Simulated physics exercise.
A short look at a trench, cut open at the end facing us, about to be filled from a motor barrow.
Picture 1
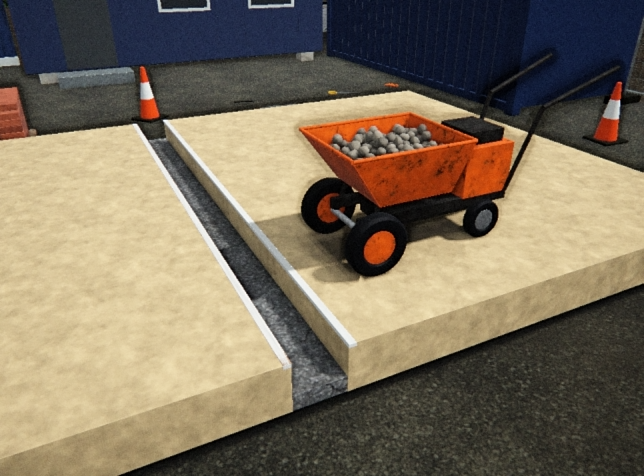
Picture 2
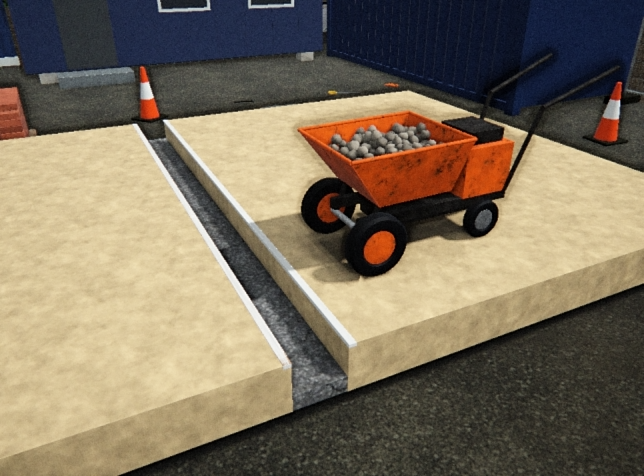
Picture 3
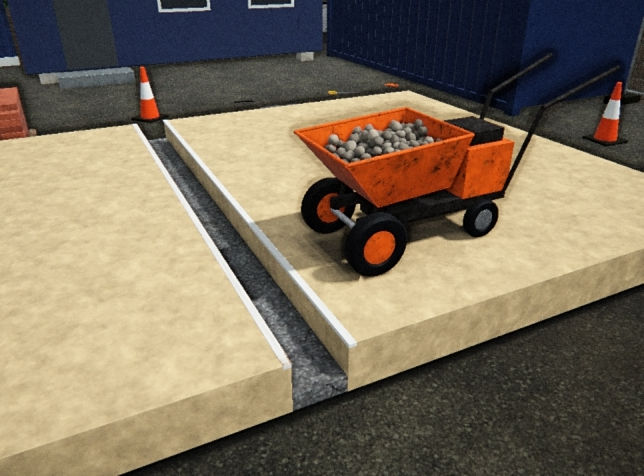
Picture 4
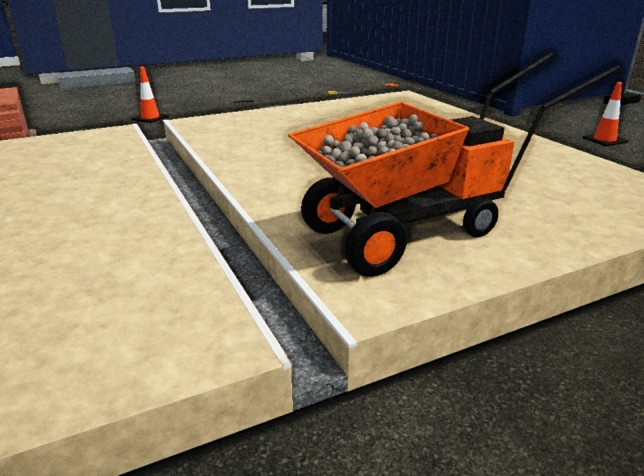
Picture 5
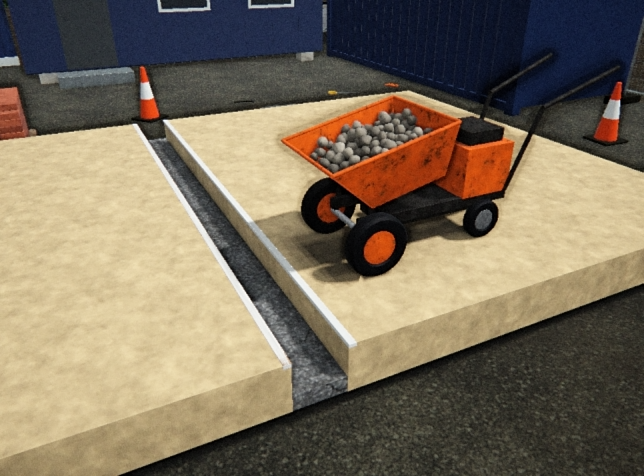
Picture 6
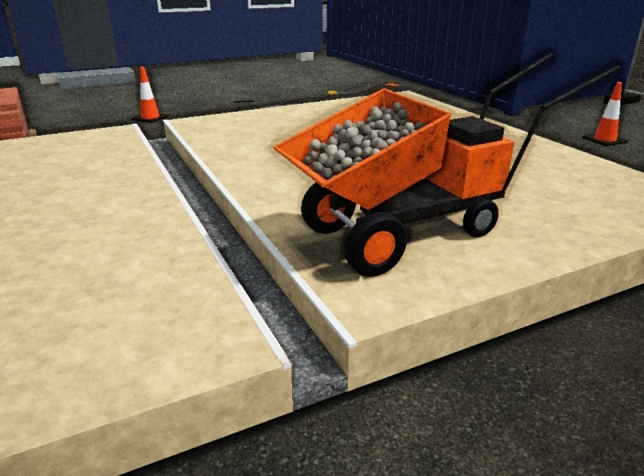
An orange skip heaped with grey pebbles, on a black-wheeled motor barrow, starts level and tips gradually forward to the left, its rear rising and the stones shifting slightly. The barrow stands right of a narrow, pale-edged trench between sandy slabs, seen from above at an angle. Behind are blue buildings and two orange-and-white cones, while the wheels, handles and camera stay still.
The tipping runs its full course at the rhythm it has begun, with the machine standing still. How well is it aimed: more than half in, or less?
The trench ends with over half of it.
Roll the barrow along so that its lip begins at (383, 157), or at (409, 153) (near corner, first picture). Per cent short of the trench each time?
Near 0 % and 20 %.
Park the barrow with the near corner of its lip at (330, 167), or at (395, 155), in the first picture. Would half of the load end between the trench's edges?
At the first place under half, at the second more than half.
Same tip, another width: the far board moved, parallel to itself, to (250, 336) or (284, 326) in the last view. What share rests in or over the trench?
Roughly 90 per cent, and 30 per cent.
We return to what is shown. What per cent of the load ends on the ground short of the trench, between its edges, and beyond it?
In per cent, short 0, between 70 and beyond 30.
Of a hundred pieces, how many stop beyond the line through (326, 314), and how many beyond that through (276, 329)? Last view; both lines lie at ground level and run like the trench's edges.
The first gives 100 %, the second 40 %.
Soon after the last picture, skip tipped steeply; all in the skip.
A little later, skip tipped right over; about two thirds in the skip; about a quarter in or heaped over the trench; a small part beyond it; a stray few falling.
Later still, skip tipped right over; a small part in the skip; about two thirds in or heaped over the trench; about a quarter beyond it.
By the end, skip tipped right over; about two thirds in or heaped over the trench; about a third beyond it.
